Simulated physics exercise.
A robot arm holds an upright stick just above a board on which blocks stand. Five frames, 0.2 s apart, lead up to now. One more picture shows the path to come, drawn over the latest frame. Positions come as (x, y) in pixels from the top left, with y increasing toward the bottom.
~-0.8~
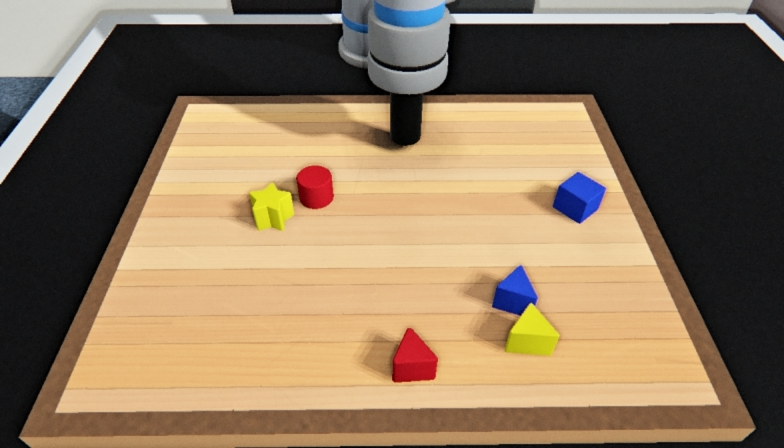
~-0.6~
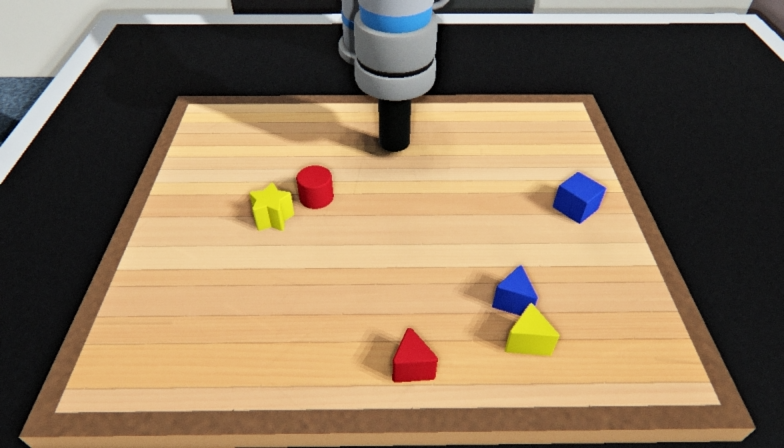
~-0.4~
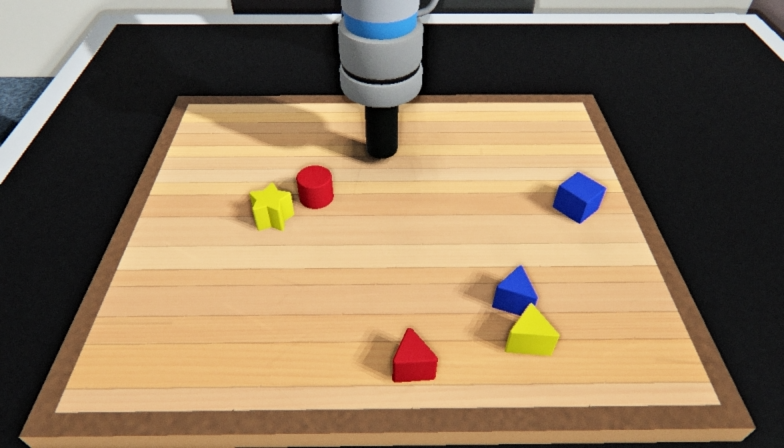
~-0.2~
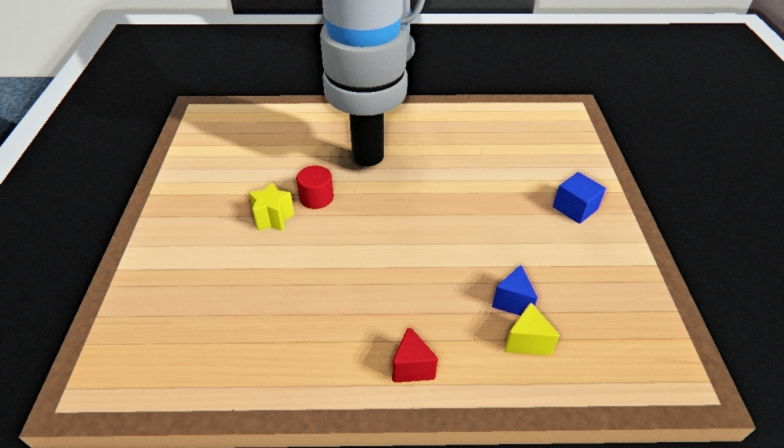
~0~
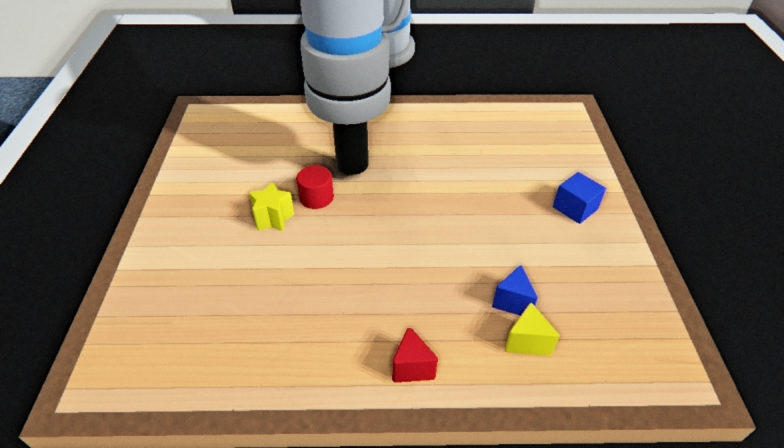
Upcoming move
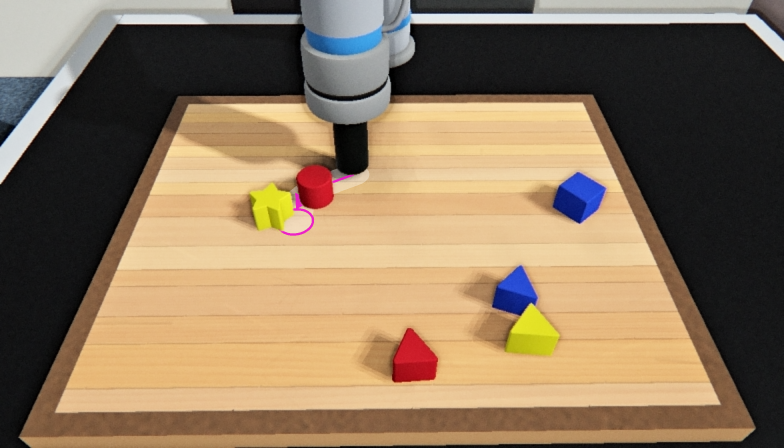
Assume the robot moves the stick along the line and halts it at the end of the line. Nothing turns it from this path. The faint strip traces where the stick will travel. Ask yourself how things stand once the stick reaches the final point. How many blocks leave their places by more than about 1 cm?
Expect two.
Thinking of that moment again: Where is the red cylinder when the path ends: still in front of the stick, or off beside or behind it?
By then it is in front of the stick.
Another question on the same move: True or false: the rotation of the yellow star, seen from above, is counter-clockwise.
The claim does not hold.
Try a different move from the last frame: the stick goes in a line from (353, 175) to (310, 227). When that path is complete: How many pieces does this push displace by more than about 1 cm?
The answer will be two.
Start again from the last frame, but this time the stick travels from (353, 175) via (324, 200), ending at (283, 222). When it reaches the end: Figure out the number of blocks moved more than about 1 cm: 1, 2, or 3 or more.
Answer: Two blocks.
The drawn path runs from (353, 175) through (325, 185) and (301, 199) to (295, 222).
On the path given first. One third of the way, stick (323, 175); red cylinder (301, 183).
Two thirds of the way, stick (300, 190); yellow star (250, 209), turned 35° clockwise; red cylinder (284, 201).
At the end, stick (294, 212); yellow star (242, 216), turned 70° clockwise; red cylinder (274, 225).
